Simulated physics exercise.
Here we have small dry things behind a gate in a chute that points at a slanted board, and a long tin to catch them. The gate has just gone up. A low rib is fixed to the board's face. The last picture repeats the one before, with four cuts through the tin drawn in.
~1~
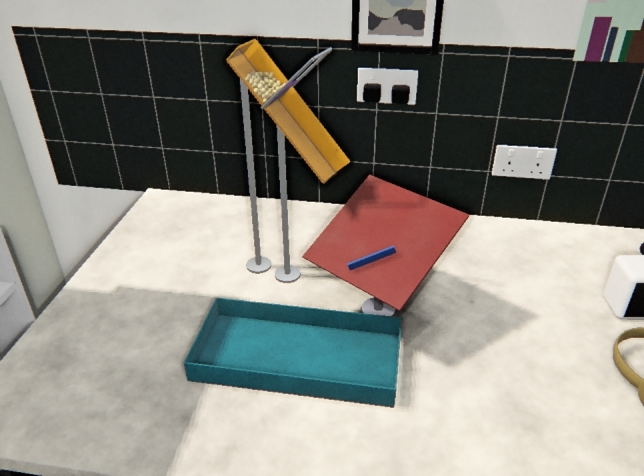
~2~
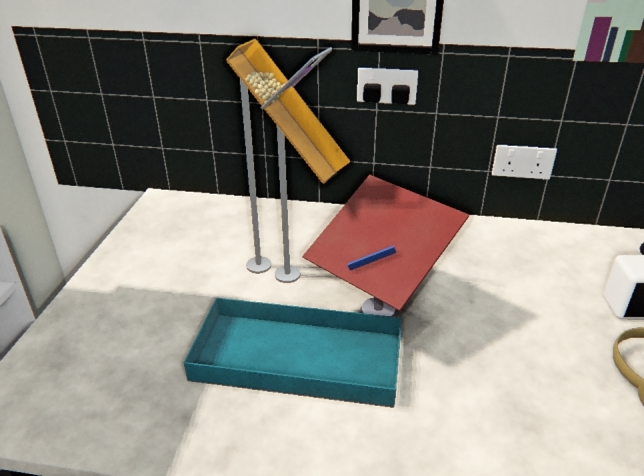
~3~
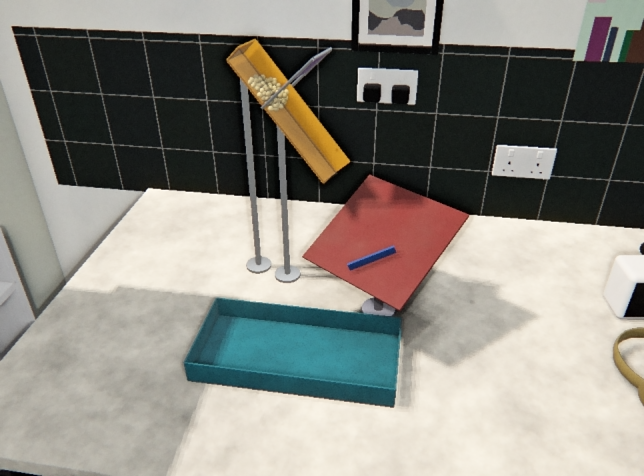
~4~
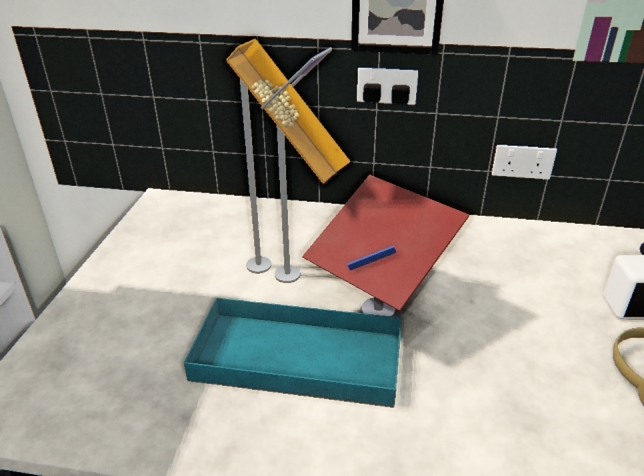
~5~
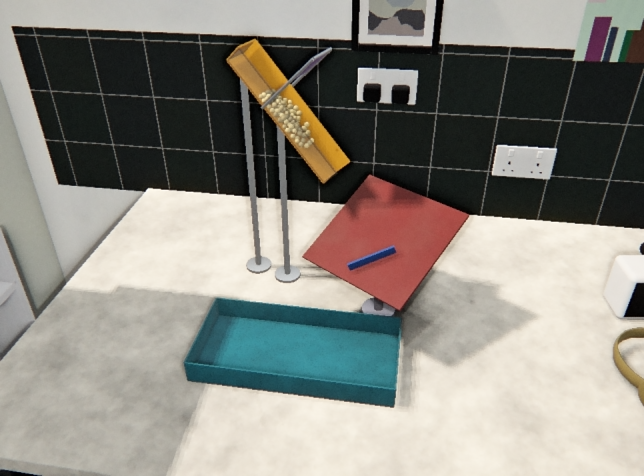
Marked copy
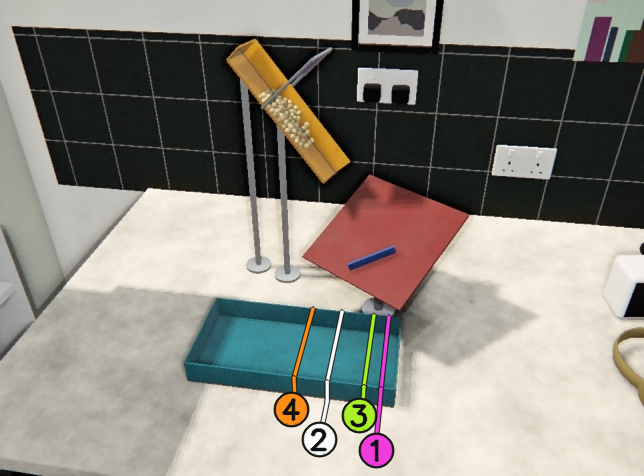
A sloping orange-yellow chute on two thin grey stands rises before a black tiled wall, seen from slightly above a pale worktop by a camera that stays still. Below it to the right, a tilted red board carries a short blue rib, with a long teal tin in front. Small cream-coloured beans slide down the chute past a raised grey gate, spreading out towards its lower half.
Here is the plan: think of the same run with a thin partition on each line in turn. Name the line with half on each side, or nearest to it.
It is 4.
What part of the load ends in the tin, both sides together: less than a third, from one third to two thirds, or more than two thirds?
It is more than two thirds.
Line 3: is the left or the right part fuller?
Left.
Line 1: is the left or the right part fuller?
Left.
On the marked copy, line 1 crosses the front rim at (381, 387); line 2 crosses the front rim at (327, 381); line 3 crosses the front rim at (364, 385); line 4 crosses the front rim at (294, 376).
With 1, of what is caught, all on the left of the divider, none on the right.
With 2, of what is caught, nearly all on the left of the divider, a stray few on the right.
With 3, of what is caught, nearly all on the left of the divider, a stray few on the right.
With 4, of what is caught, about half on the left of the divider, about half on the right.
